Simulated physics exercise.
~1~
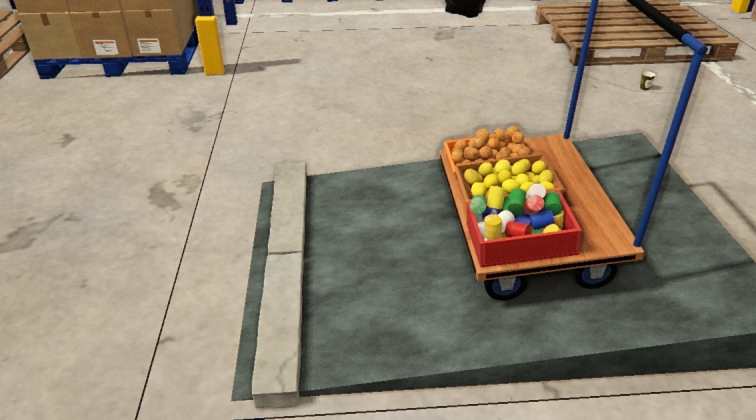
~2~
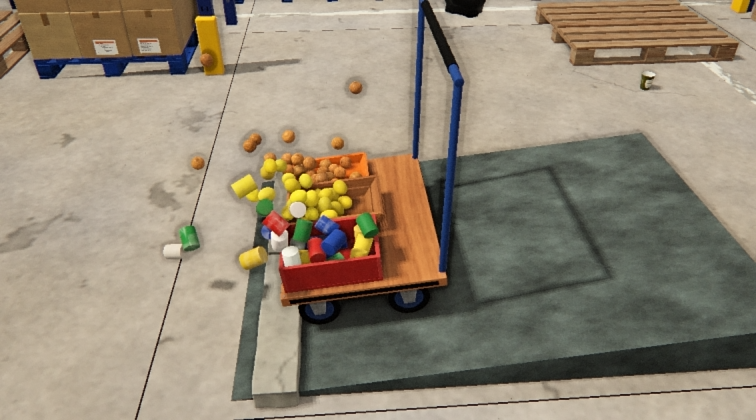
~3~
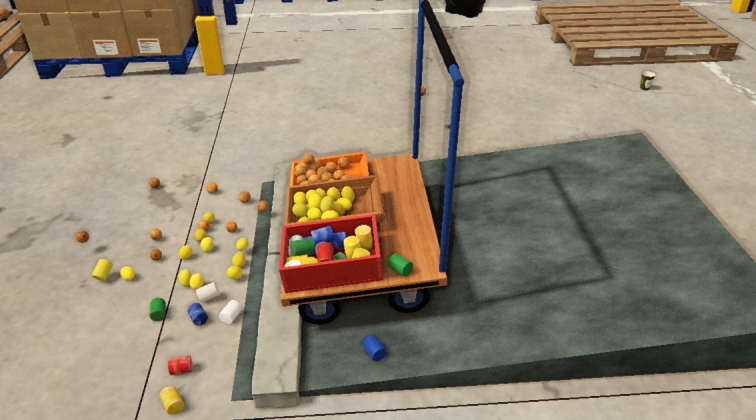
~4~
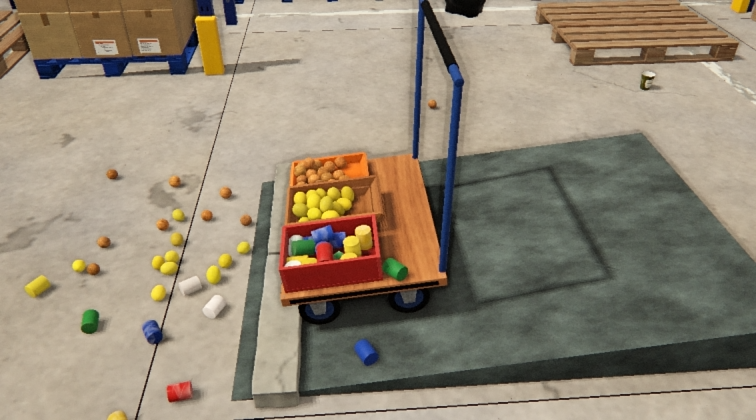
A platform trolley with a wooden deck and blue handle stands on a dark green ramp, seen from above in a warehouse with pallets and stacked boxes behind. It carries a red crate of colourful jars nearest the viewer, a wooden crate of lemons, and an orange crate of small orange-brown balls at the back. The trolley rolls left to the pale kerb and stops, while its crates stay in place. Jars, lemons and balls fly out over the left side. They scatter across the concrete, some rolling farther left, while the trolley stays upright with all three crates still partly filled.
